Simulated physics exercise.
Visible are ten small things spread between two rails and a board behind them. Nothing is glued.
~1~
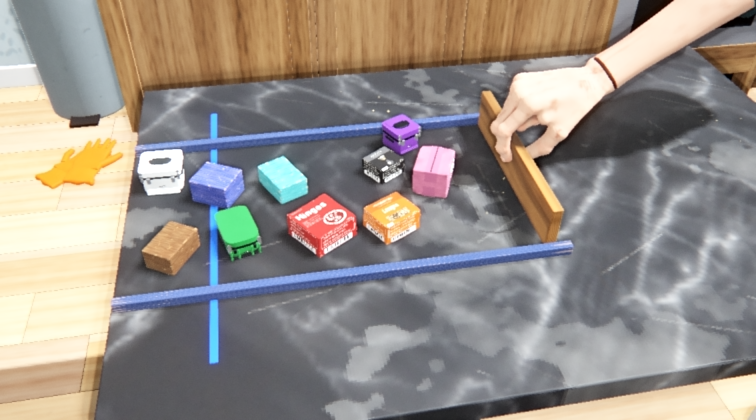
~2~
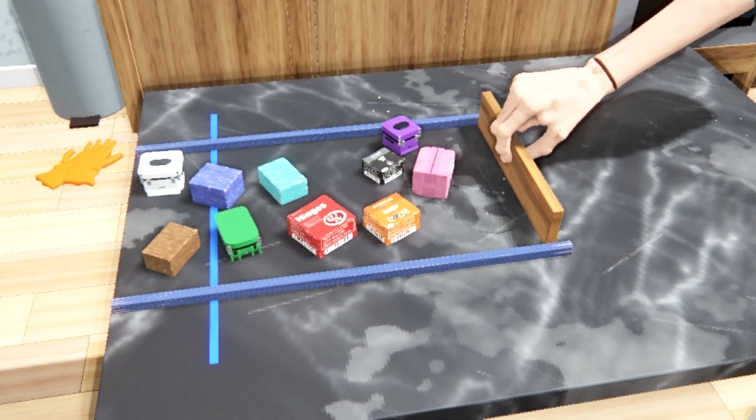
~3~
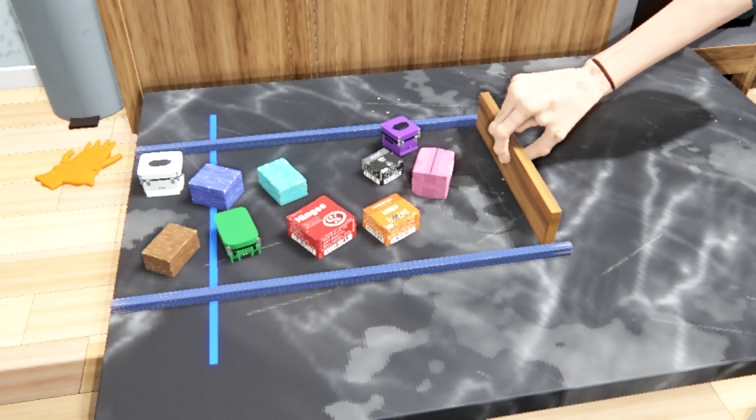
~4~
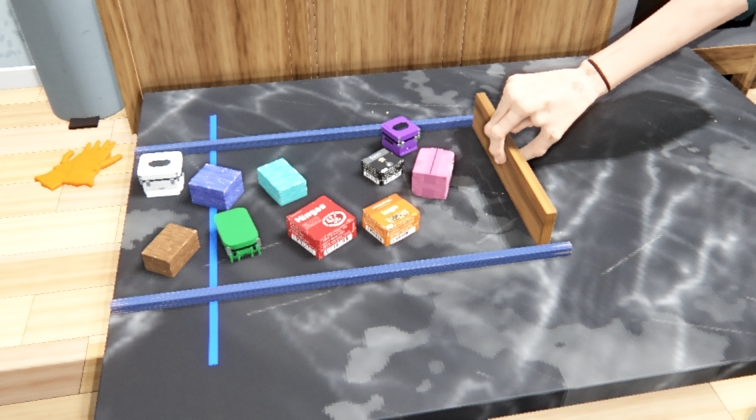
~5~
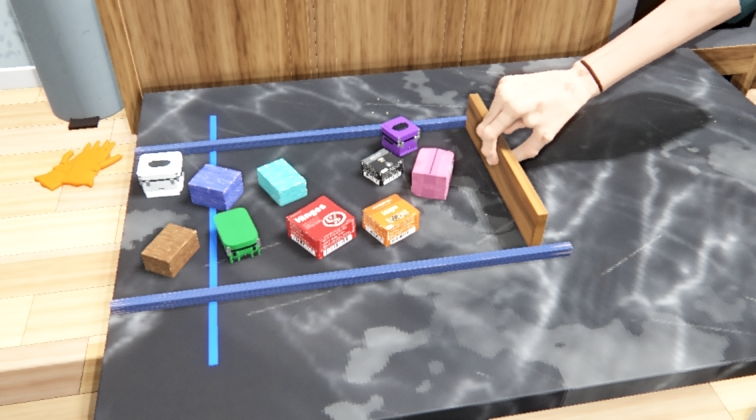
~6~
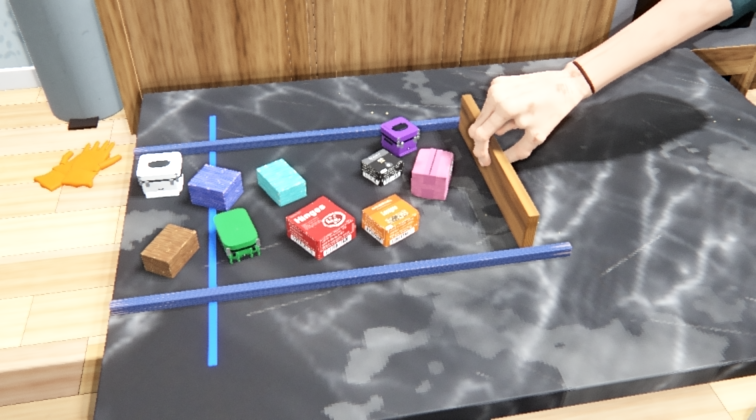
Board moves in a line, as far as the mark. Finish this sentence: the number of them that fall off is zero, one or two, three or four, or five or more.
The number of them that fall off is three or four.
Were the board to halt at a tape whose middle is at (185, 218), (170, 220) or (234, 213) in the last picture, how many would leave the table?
Try by try, 5, 6 and 1.
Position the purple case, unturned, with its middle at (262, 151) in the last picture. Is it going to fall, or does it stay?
From that start, the object then is safe.
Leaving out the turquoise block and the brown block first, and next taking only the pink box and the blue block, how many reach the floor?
1 and 2.
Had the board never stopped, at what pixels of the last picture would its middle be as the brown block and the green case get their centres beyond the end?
Middle: Roughly (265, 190); roughly (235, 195).
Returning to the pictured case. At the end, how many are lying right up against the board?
Number: 4.
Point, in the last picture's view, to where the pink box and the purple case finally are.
Roughly (193, 204), and the other roughly (197, 155).
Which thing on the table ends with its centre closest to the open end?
The white case.
A little later, none off yet; white case at rest near (162, 174); brown block at rest near (171, 251); blue block at rest near (216, 188).
Next, none off yet; white case shifted a little near (142, 175); brown block shifted about its own width near (107, 258); blue block shifted about its own width near (164, 200).
When it is over, the number that fall off is three or four; down, green case, blue block and brown block.
